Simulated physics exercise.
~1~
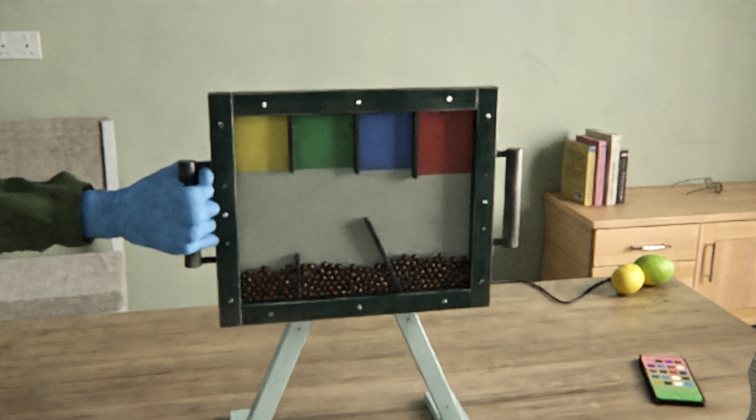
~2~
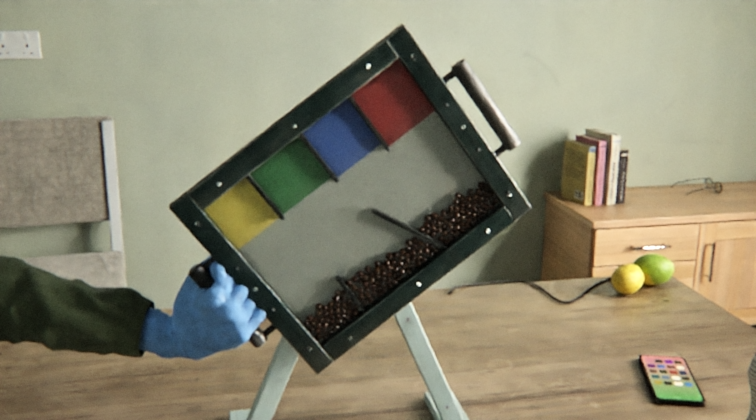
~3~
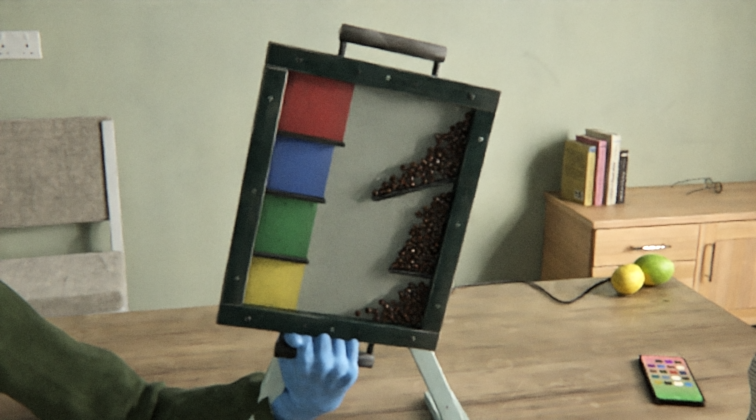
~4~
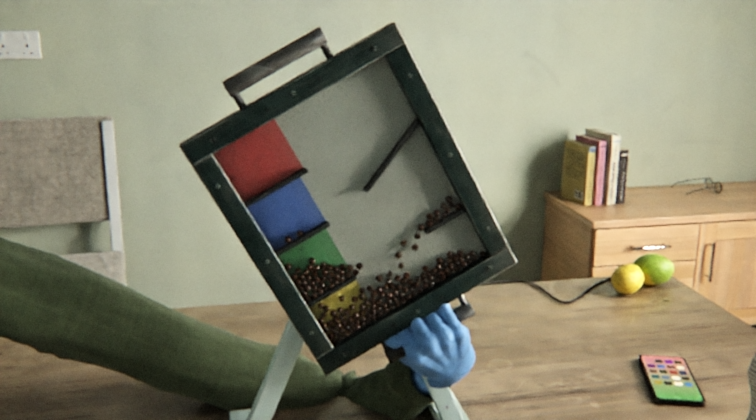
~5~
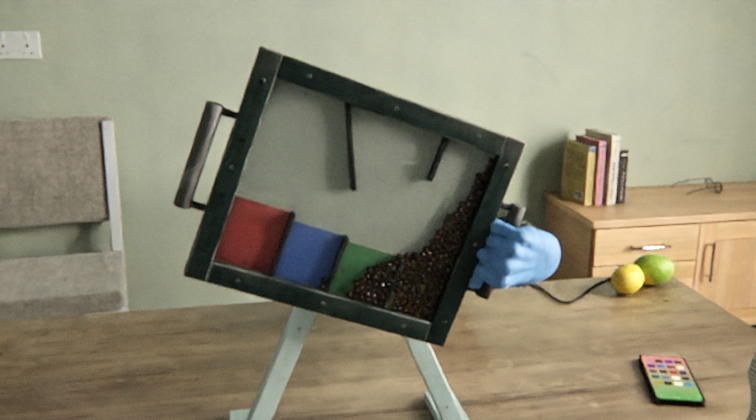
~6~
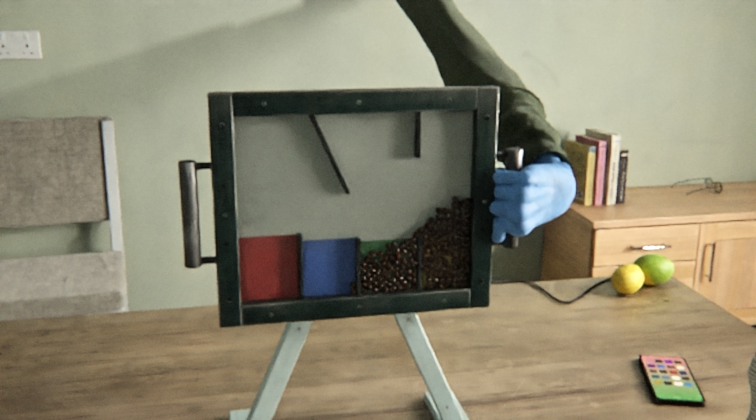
On a wooden table, a gloved hand turns a box upside down, piling beads mostly rightward.
